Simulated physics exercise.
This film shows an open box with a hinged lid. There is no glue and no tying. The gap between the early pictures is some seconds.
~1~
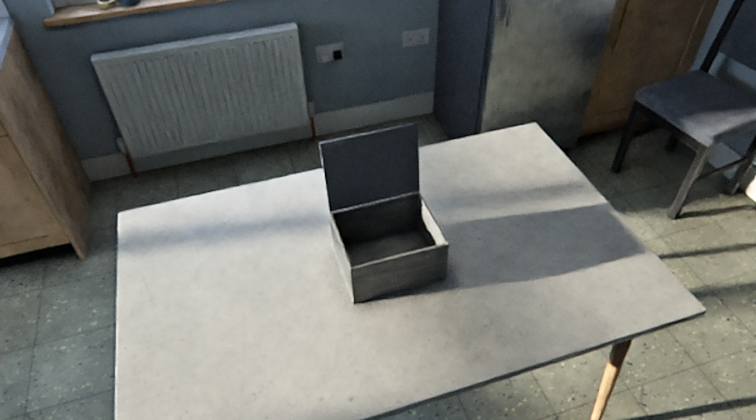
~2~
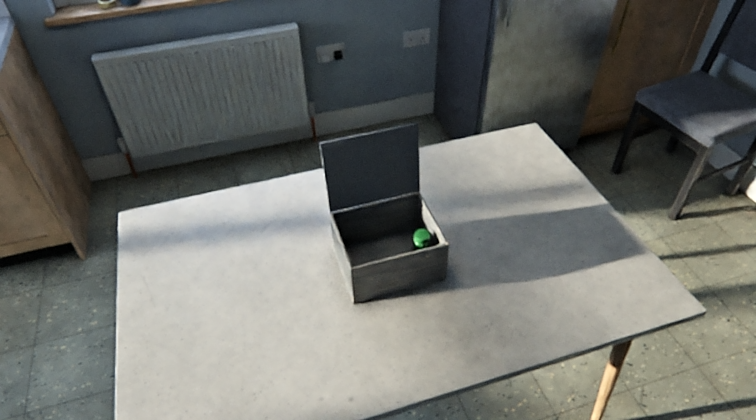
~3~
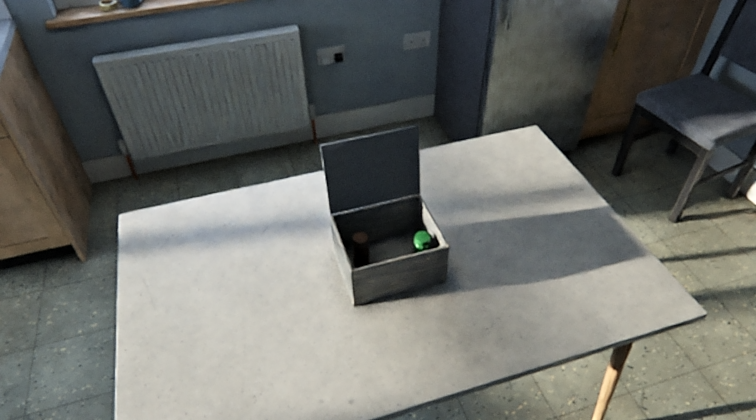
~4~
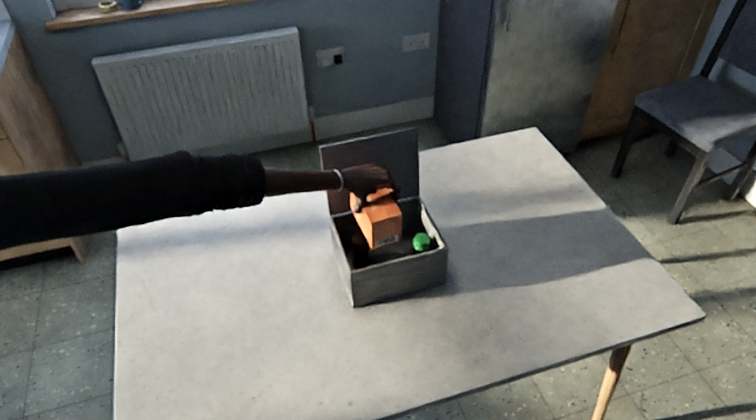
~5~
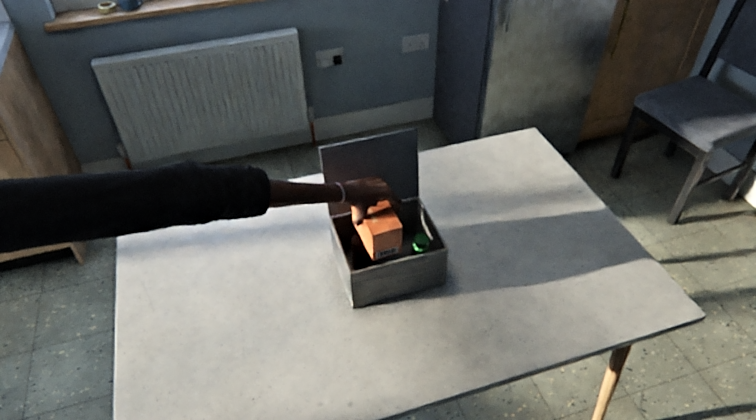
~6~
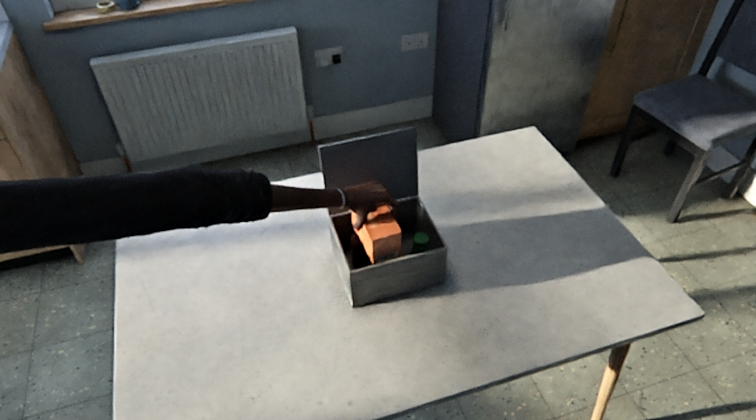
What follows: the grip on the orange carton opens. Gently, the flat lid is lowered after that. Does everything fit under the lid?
Comes fully down.
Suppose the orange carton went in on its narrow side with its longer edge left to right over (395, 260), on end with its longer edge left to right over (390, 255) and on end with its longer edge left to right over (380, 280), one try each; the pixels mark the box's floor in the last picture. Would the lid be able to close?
First try: It comes fully down; second try: It gets propped open; third try: It gets propped open.
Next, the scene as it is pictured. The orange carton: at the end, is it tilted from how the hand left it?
As it turns out, the orange carton changes its angle.
Then, 0.40 s on from there, orange carton on its side near (392, 248).
Then, 1.10 s on from there, lid starting down; orange carton on its side near (393, 252).
Then, 1.70 s on from there, lid 51° above the rim; orange carton on its side near (393, 252).
Then, 2.10 s on from there, lid 16° above the rim; orange carton on its side near (393, 252).
In the end, lid shut; toppled in the box, orange carton; the other 2 unmoved. At the end, from the last picture's camera, orange carton near (393, 252).
